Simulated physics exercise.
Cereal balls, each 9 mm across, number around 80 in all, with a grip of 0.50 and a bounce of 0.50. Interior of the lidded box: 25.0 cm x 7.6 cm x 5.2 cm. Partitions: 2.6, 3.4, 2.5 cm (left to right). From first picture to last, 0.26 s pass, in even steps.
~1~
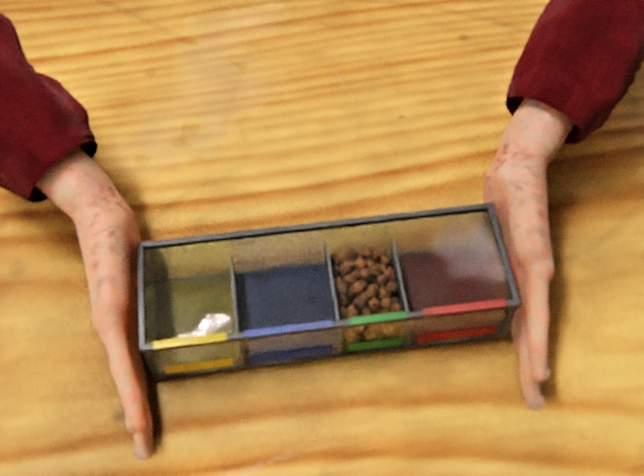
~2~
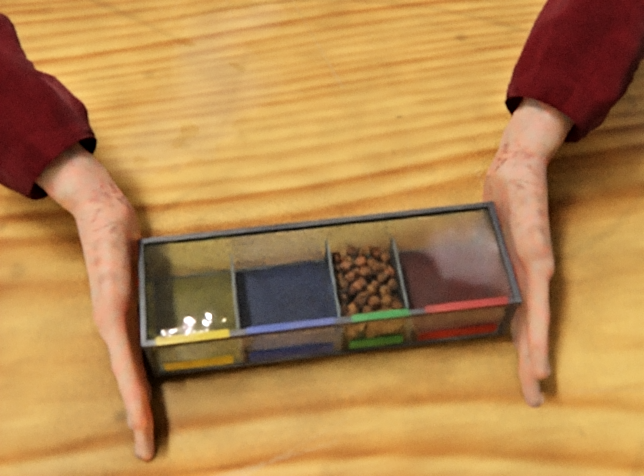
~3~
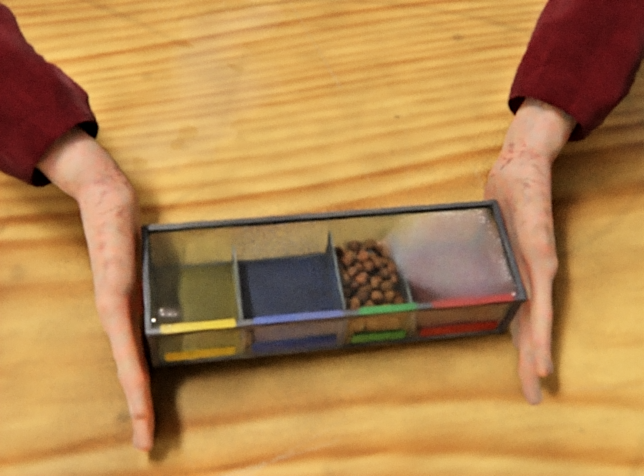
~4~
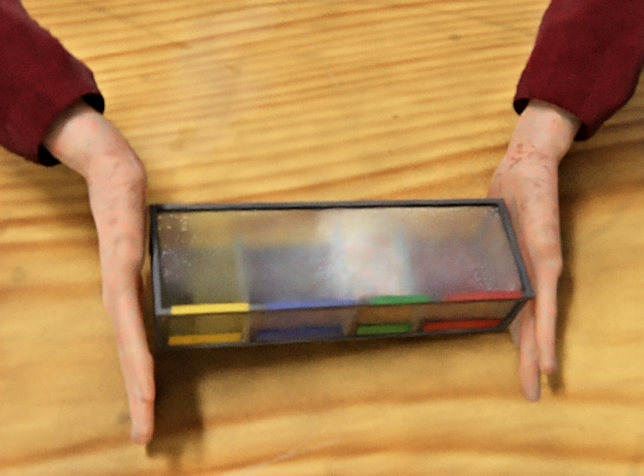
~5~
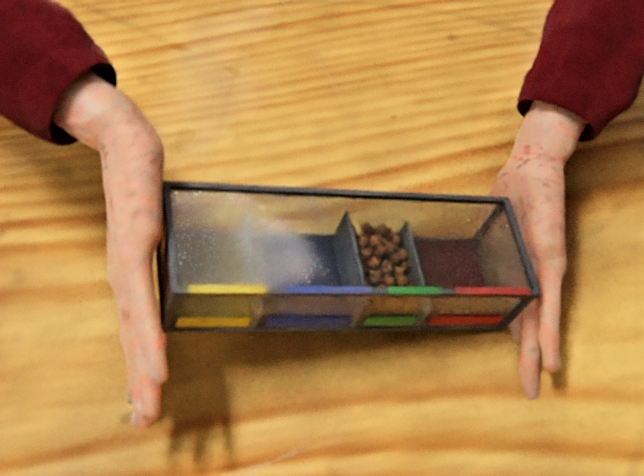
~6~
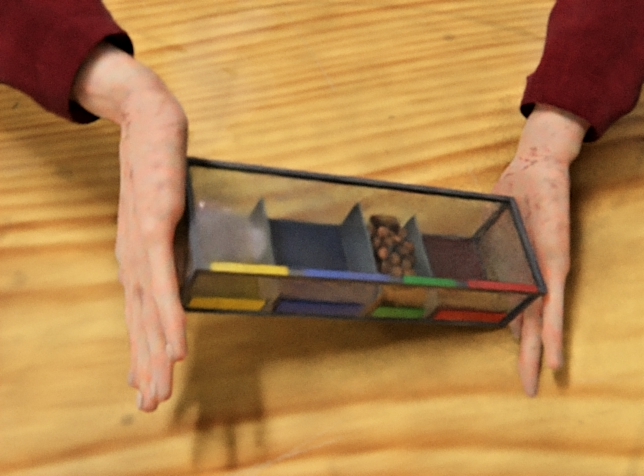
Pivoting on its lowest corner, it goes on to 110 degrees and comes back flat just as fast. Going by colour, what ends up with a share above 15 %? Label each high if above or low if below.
Red: High; blue: Low; green: Low; yellow: Low.
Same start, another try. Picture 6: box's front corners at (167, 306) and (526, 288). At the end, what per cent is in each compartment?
Each compartment ends like this: Red 100 per cent, blue 0 per cent, green 0 per cent, yellow 0 per cent.
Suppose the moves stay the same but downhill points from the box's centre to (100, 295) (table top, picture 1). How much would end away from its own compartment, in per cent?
Something like 45 in a hundred.
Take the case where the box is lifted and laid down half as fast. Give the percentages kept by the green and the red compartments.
Expect green at 0 percent and red at 100 percent.
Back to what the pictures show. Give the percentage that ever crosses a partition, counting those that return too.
Estimate: Some 100 per cent.
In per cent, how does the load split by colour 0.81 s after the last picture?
It splits as red 70, blue 0, green 30 and yellow 0 percent.
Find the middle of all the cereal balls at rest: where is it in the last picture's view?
After settling, the middle sits near (469, 275).
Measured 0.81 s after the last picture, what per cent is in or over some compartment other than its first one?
At that moment it's some 70 per cent.
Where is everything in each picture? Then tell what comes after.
Box tilt 0 degrees, front corners at (146, 345) and (513, 301); green 100 %, in the first picture.
Box tilt 1 degrees, front corners at (148, 342) and (514, 299), in the second picture.
Box tilt 5 degrees, front corners at (152, 330) and (519, 296), lowest corner right back, in the third picture.
Box tilt 11 degrees, front corners at (162, 310) and (526, 294), lowest corner right back, in the fourth picture.
Box tilt 18 degrees, front corners at (178, 289) and (533, 291), lowest corner right back, in the fifth picture.
Box tilt 24 degrees, front corners at (200, 265) and (540, 289), lowest corner right back; green 100 %, in the sixth picture.
Then, 0.81 s after the last picture, tilt 109 degrees; red 70 %, green 30 %.
Then, 1.35 s after the last picture, tilt 47 degrees; red 100 %.
Then, 1.95 s after the last picture, tilt 0 degrees; red 100 %.
In the end, red 100 %, blue 0 %, green 0 %, yellow 0 %.
